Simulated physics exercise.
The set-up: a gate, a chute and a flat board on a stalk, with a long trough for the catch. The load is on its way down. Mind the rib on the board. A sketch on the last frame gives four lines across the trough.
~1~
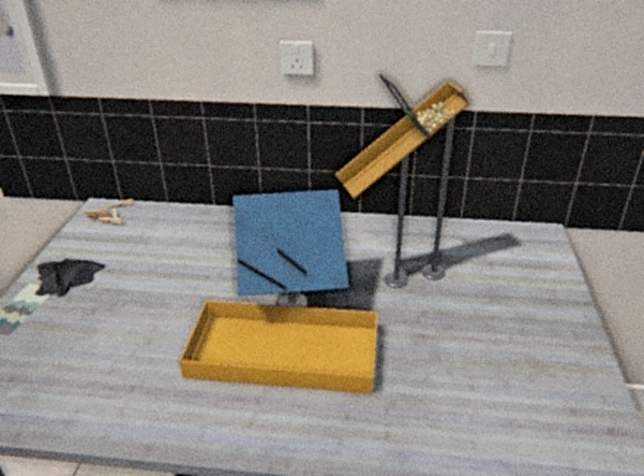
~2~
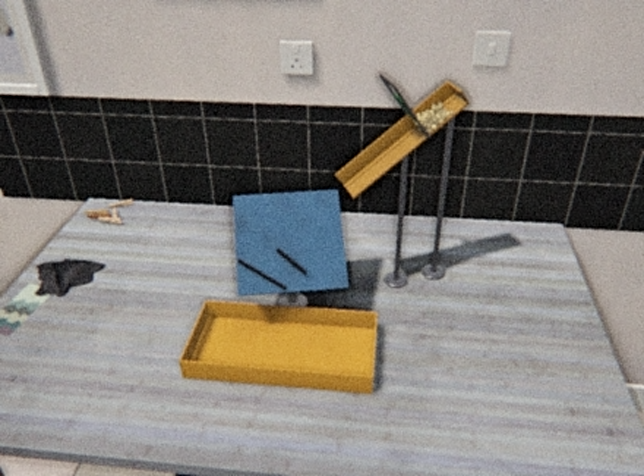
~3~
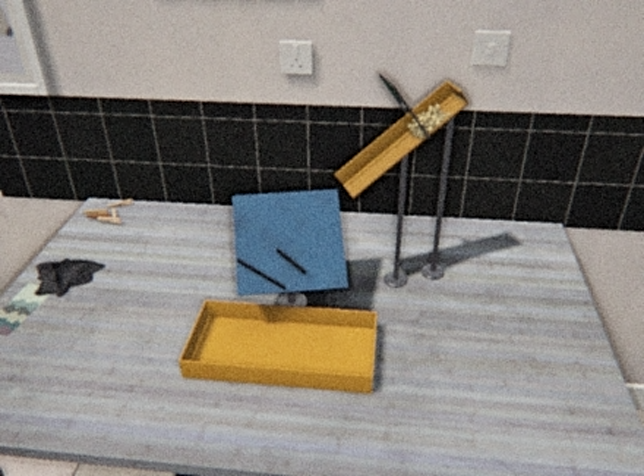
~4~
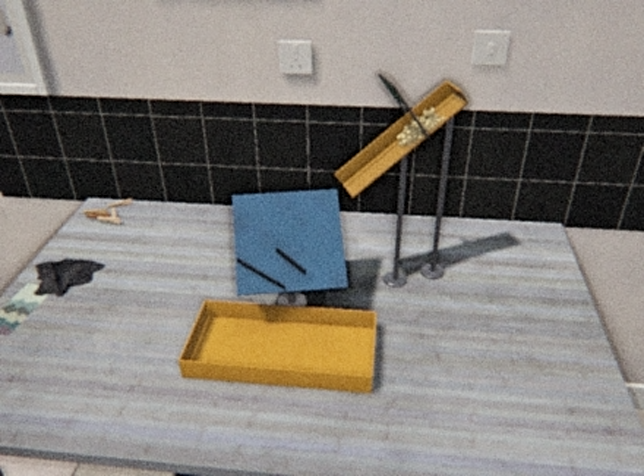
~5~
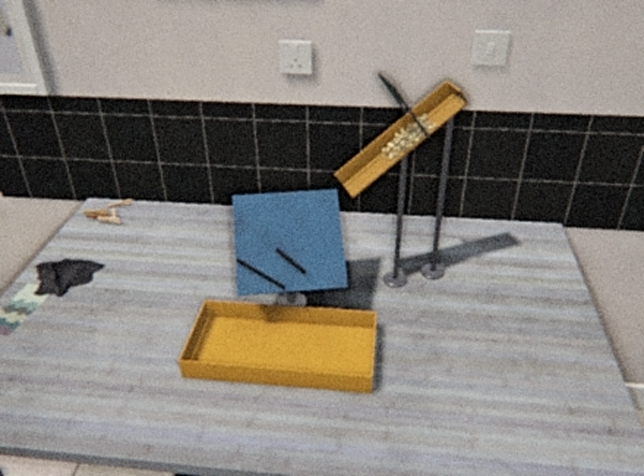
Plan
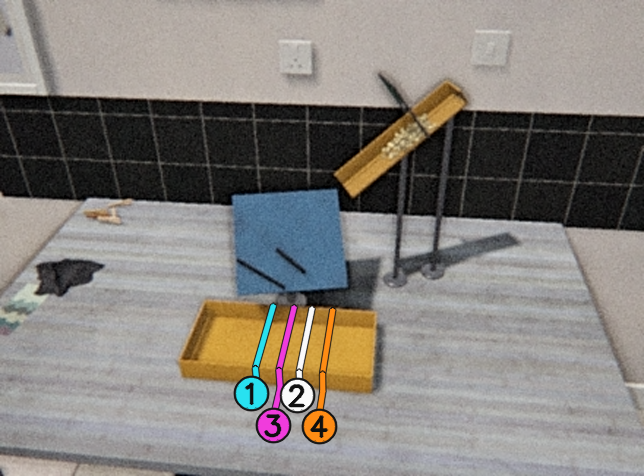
A small heap of pale soya beans slid slowly down and to the left along a sloping yellow chute, past its dark gate, while the ribbed blue board and empty yellow trough below stayed still.
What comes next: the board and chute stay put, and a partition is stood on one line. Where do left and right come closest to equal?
Line 4 does it best.
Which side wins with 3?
More lands on the right.
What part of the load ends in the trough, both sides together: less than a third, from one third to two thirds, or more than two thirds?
More than two thirds.
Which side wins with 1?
More lands on the right.
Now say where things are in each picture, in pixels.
In the first frame, load behind the gate near (431, 117), soya beans; lip of the chute near (349, 192), sloping fairly steeply.
In the second frame, middle of the board near (290, 241), tilted fairly steeply; middle of its low edge near (294, 292); of its high edge near (286, 193).
In the third frame, front corners of the trough near (179, 361) and (372, 377), empty; front of the load near (414, 134).
In the fourth frame, middle of the load near (418, 127); its front near (400, 144), close to a quarter of the way to the lip; rib from (237, 258) to (285, 287); rib from (277, 248) to (306, 271).
In the fifth frame, middle of the load near (412, 137); its front near (384, 157), close to half of the way to the lip.
On the marked copy, line 1 crosses the front rim at (255, 367); line 2 crosses the front rim at (299, 370); line 3 crosses the front rim at (279, 369); line 4 crosses the front rim at (322, 372).
If 1 is chosen, of what is caught, only a few on the left of the divider, all but a few on the right.
If 2 is chosen, of what is caught, a small share on the left of the divider, the bulk on the right.
If 3 is chosen, of what is caught, only a few on the left of the divider, all but a few on the right.
If 4 is chosen, of what is caught, close to half on the left of the divider, close to half on the right.
